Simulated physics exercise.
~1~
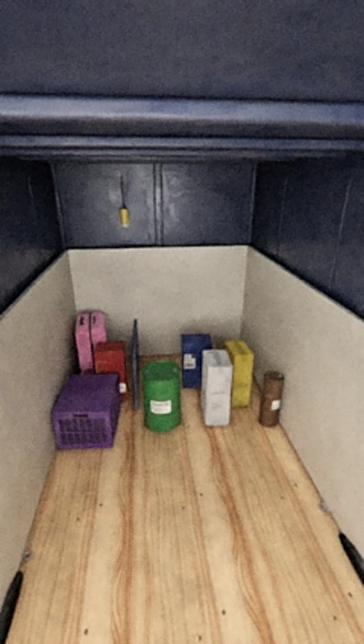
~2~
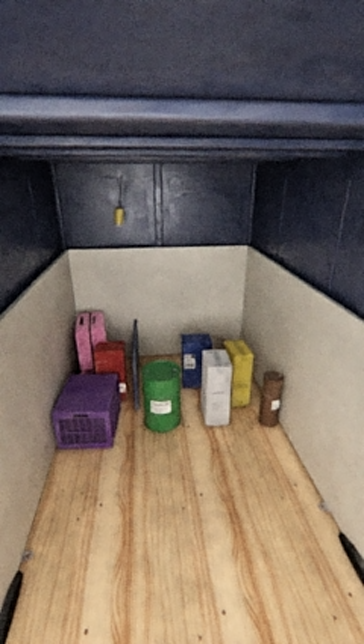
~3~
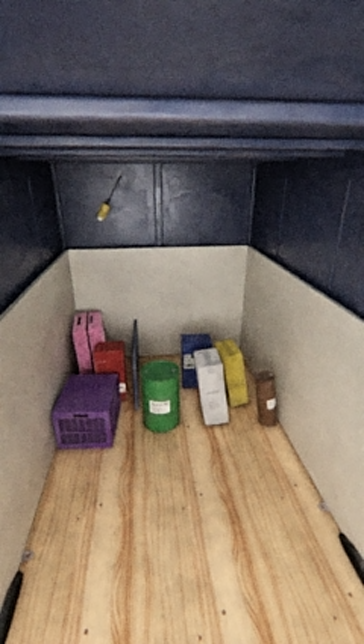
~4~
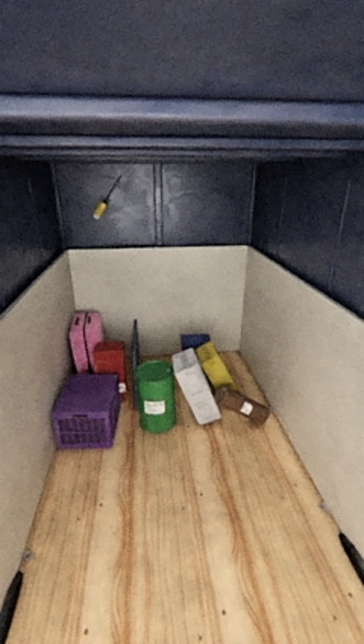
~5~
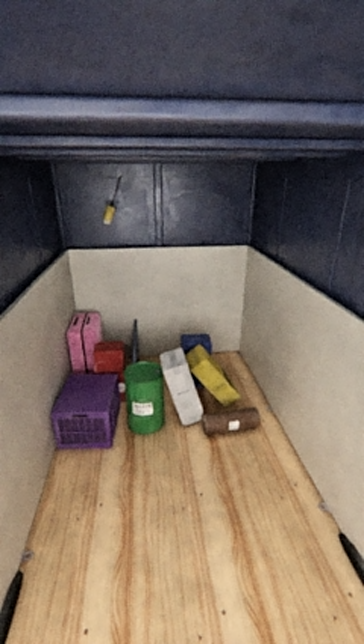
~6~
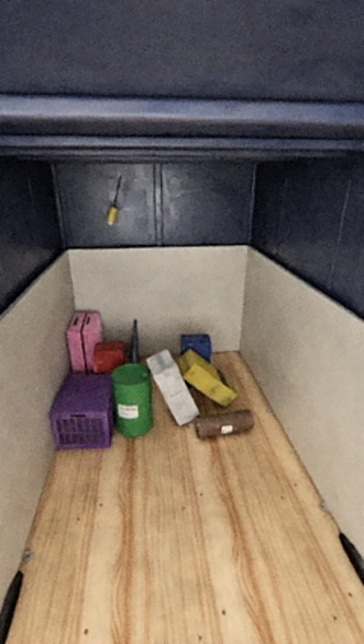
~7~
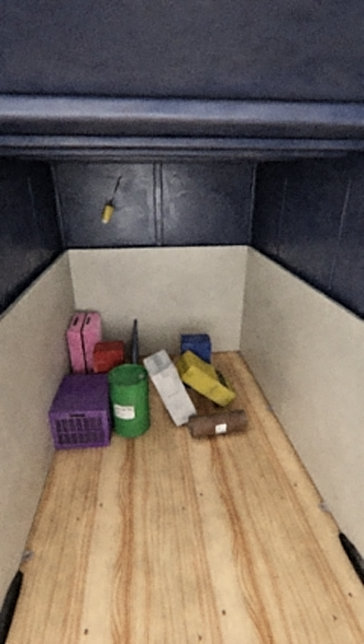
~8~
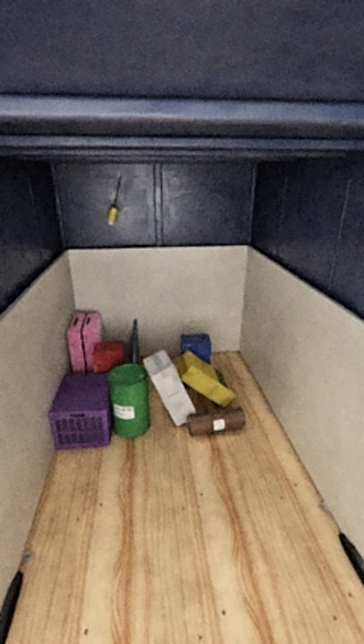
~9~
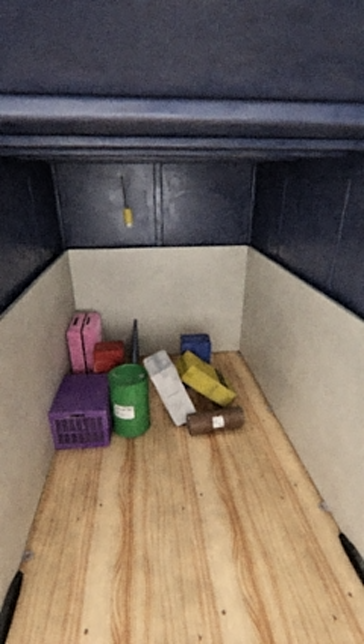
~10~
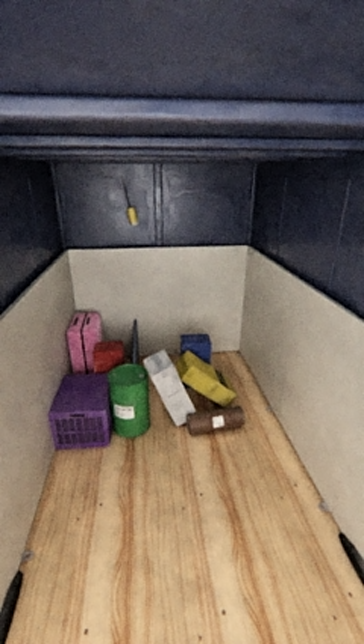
Brown canister toppling onto its side in a van's load bay as yellow and white boxes tilt left and green drum slides left.
